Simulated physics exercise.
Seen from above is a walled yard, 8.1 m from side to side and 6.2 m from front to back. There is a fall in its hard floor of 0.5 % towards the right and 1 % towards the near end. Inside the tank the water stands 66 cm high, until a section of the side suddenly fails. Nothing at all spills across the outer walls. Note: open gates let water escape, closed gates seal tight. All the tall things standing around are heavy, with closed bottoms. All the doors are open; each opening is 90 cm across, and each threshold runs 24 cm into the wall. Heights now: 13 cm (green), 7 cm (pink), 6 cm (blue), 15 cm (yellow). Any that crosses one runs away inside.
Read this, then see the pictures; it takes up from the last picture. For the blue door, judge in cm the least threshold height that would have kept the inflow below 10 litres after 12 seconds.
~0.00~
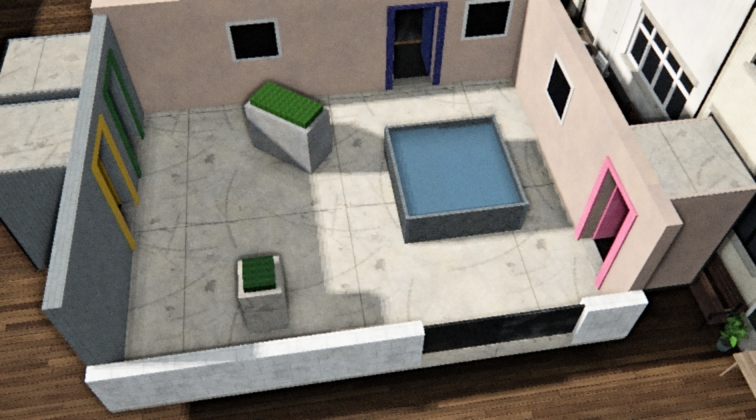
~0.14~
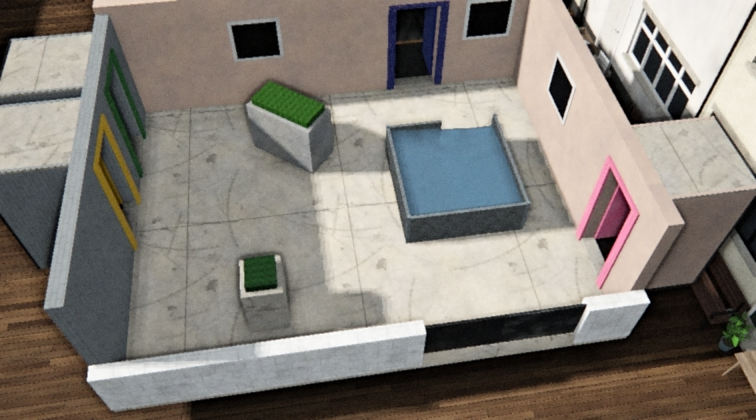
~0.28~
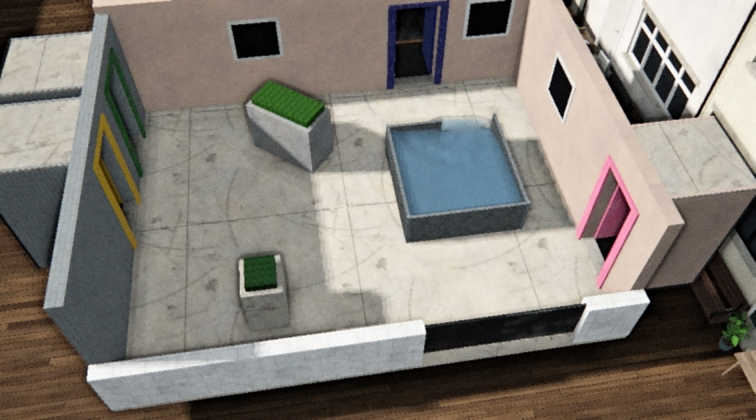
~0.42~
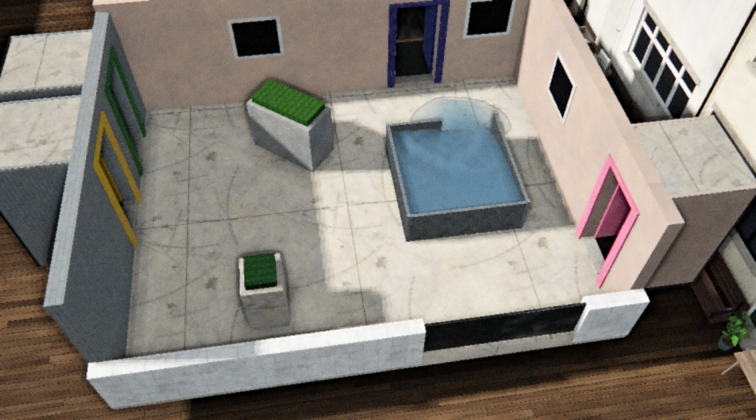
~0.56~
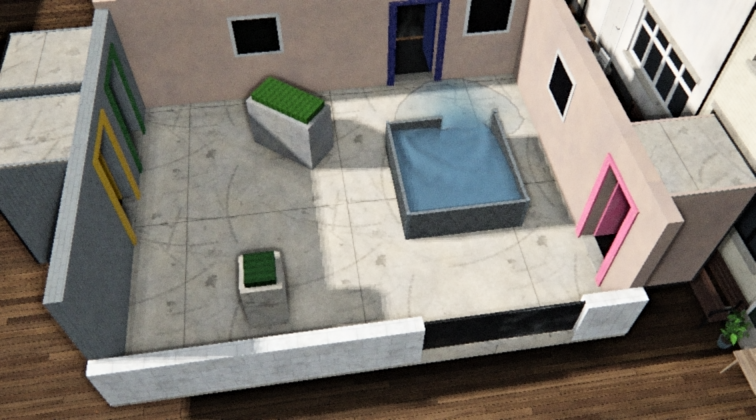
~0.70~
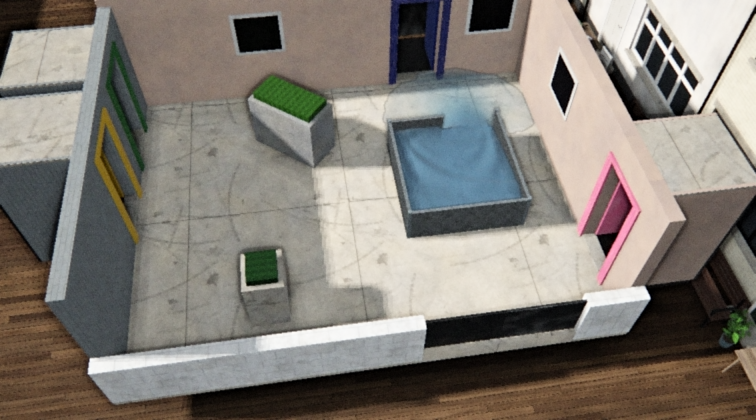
A threshold of about 29 cm.
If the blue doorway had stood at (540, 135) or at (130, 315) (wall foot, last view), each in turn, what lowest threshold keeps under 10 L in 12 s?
11.5 and 8.0 cm.
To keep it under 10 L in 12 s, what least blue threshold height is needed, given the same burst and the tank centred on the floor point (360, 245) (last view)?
A height near 21 cm.
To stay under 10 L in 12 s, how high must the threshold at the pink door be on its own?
Pink door, minimum about 6.5 cm.
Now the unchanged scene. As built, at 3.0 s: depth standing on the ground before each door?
Centimetres: Green = 0, pink = 0, blue = 20, yellow = 0.
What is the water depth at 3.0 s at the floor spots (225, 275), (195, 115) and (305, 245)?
Roughly 0, then 0, then 0 cm.
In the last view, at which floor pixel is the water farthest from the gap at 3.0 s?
The tip of the flood lies near (250, 98).
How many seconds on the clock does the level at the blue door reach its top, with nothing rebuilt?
Peak: Close to 2.0 s.
After 1.4 s water covers 10 % of the floor, deepest (52 cm) near (508, 74); 17 cm at the blue door, 56 litres in over its 6 cm threshold.
After 3.0 s water covers 25 % of the floor, deepest (34 cm) near (511, 80); 20 cm at the blue door, 255 litres in over its 6 cm threshold.
After 12.0 s water covers 95 % of the floor, deepest (12 cm) near (137, 378); 6 cm at the blue door, 476 litres in over its 6 cm threshold.
At the blue door as built, the water arrived by 0.7 s and peaked near 24 cm at 2.0 s.
Run again over the same 12 s with other heights there, 38 litres in over 24 cm, 4 litres over 32 cm. The limit of 10 litres is kept from about 29 cm up.
